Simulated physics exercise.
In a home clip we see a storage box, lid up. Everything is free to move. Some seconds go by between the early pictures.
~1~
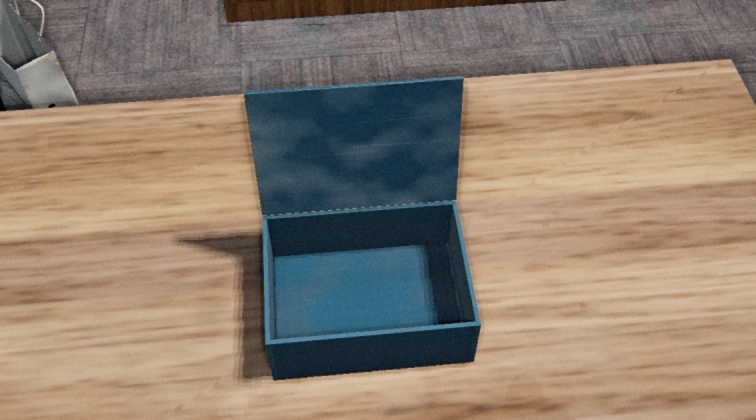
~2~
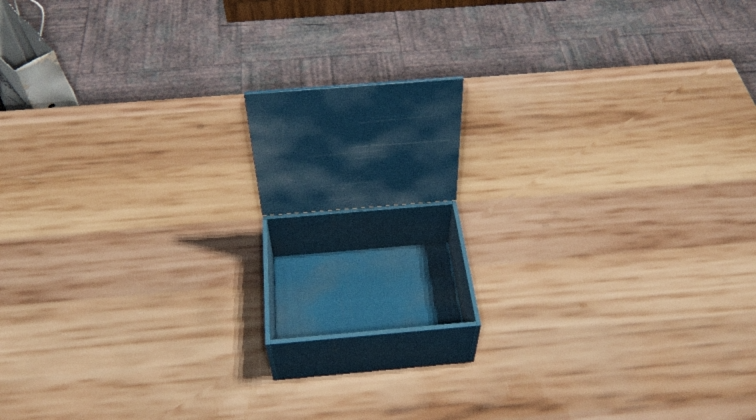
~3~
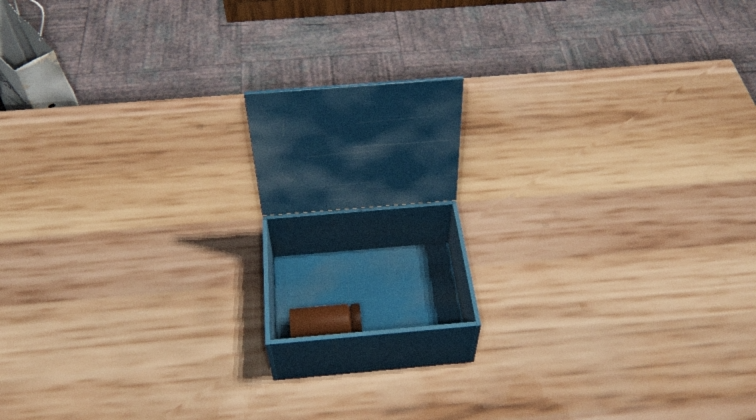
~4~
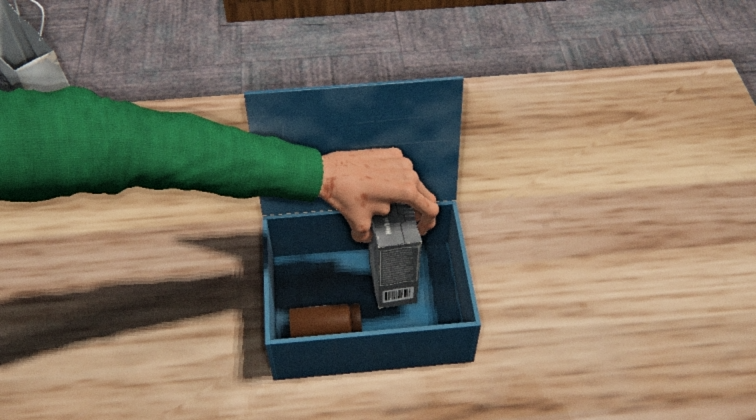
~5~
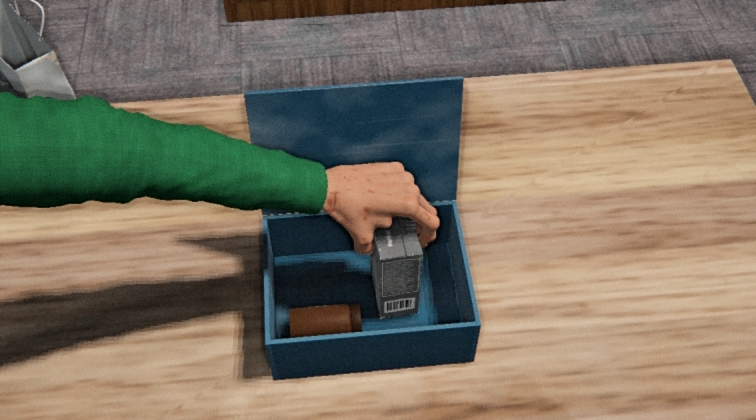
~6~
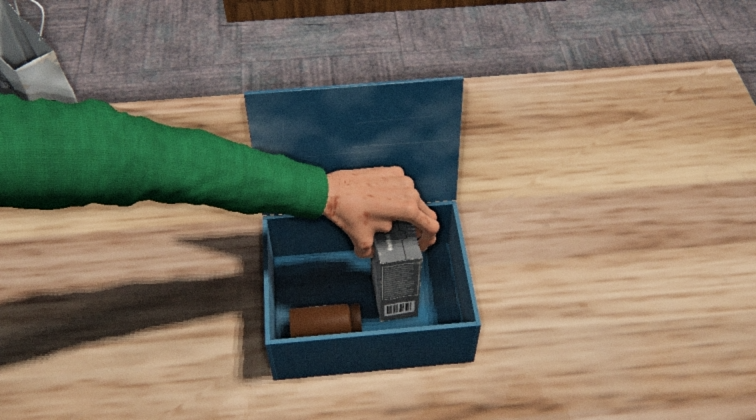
On a light wooden table in a carpeted room, seen from above at an angle by a still camera, an open blue box stands with its lid raised. The box is empty at first, then a brown cylindrical shaker lies at its front left. A green-sleeved arm reaches in from the left, lowers a grey carton into the box beside the shaker, and keeps holding it.
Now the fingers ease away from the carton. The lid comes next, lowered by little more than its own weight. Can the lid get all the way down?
No, it stays up.
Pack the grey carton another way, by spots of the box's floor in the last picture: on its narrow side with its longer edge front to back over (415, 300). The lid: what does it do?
Once it's packed that way, the lid settles all the way.
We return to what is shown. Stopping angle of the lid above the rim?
I'd put it at roughly 50°.
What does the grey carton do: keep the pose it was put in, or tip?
Looking at the last picture, the grey carton is left as set.
Then, 1.20 s later than the last frame, lid 84° above the rim.
Then, 1.50 s later than the last frame, lid 62° above the rim.
When it is over, lid 48° above the rim; both as before. End places, in pixels of the last picture, grey carton near (395, 268).
